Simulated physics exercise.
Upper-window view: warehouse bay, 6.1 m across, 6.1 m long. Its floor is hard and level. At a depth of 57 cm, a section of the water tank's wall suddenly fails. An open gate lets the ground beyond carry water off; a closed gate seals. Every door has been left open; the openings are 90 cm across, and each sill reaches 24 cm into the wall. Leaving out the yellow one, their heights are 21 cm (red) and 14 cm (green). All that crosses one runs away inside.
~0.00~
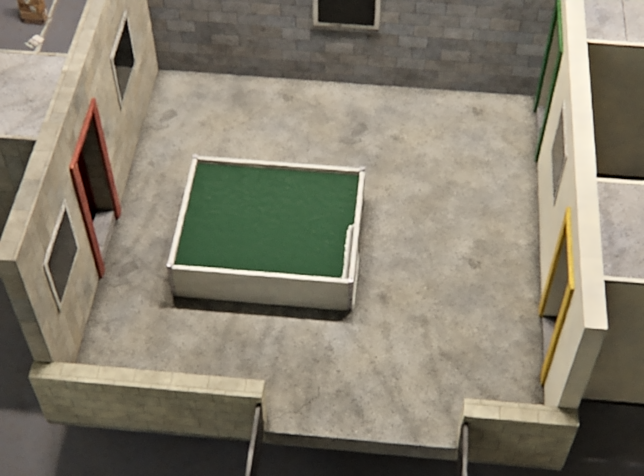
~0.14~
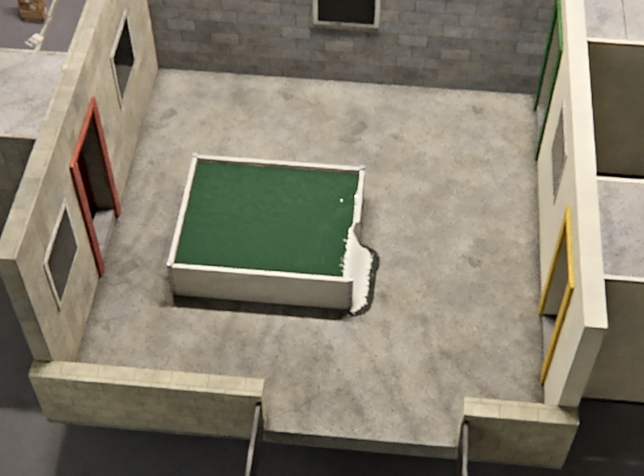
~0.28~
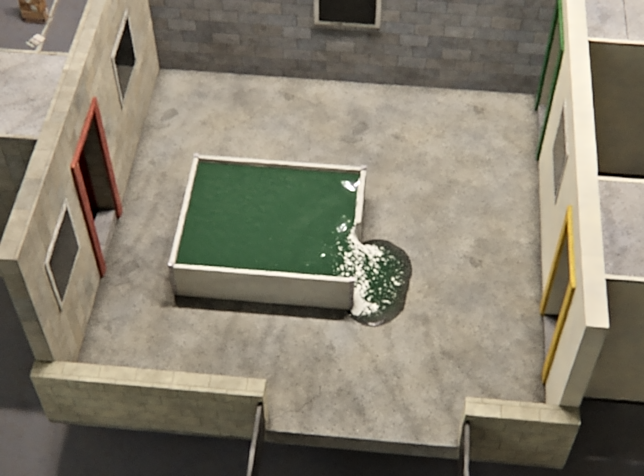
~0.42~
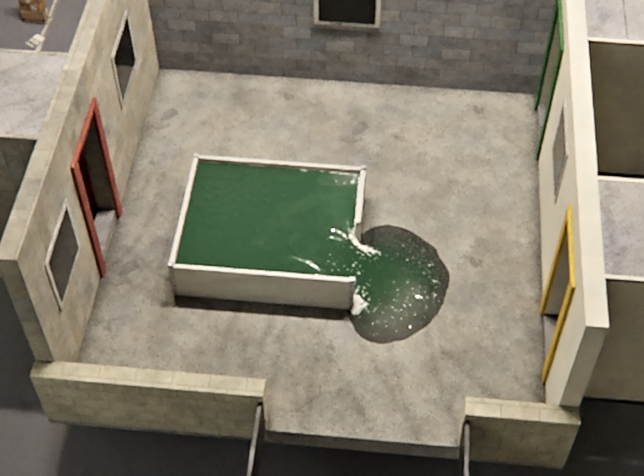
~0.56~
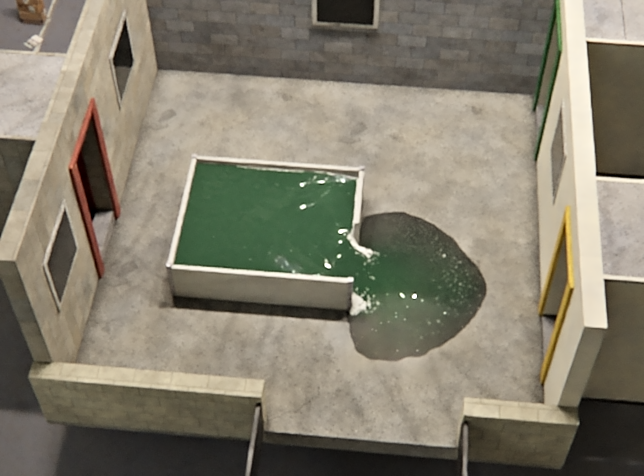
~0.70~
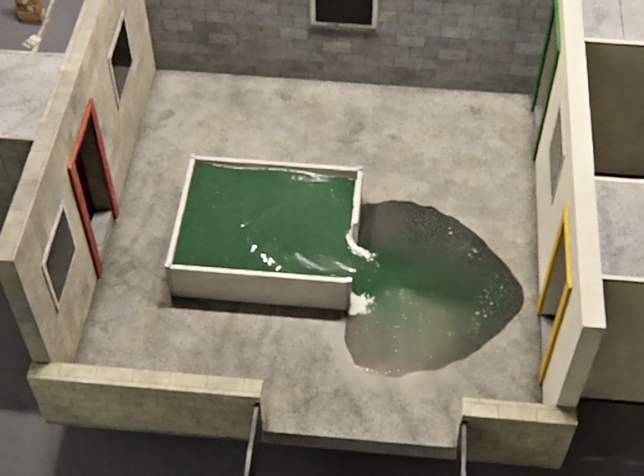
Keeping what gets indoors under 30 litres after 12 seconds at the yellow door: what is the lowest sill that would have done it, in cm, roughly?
Close to 20 cm is just enough.
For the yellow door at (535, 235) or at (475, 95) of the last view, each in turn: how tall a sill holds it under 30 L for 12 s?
Around 14.0 and 10.5 cm respectively.
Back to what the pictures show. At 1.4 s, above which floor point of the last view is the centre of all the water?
Centre estimate: (306, 255) px, approximately.
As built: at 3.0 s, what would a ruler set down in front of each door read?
Reading in centimetres: Red = 0, green = 6, yellow = 22.
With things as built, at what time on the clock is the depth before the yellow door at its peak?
Crest at t of about 2.4 s.
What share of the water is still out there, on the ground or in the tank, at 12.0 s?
Share still there: Approx. 70 percent.
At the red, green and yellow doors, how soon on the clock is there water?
Arrival times - red 9.0 s, green 2.0 s, yellow 0.9 s.
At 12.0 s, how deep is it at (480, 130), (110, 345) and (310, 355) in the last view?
First 7, then 5, then 1 cm.
After 1.4 s water covers 25 % of the floor, deepest (33 cm) near (358, 293); 14 cm at the yellow door, 18 litres in over its 6 cm sill.
After 3.0 s water covers 30 % of the floor, deepest (24 cm) near (531, 351); 22 cm at the yellow door, 173 litres in over its 6 cm sill.
After 12.0 s water covers 95 % of the floor, deepest (8 cm) near (532, 399); 7 cm at the yellow door, 407 litres in over its 6 cm sill.
At the yellow door as built, the water arrived by 1.0 s and peaked near 23 cm at 2.4 s.
Run again over the same 12 s with other heights there, 66 litres in over 16.5 cm, 10 litres over 22.5 cm. The limit of 30 litres is kept from about 20 cm up.
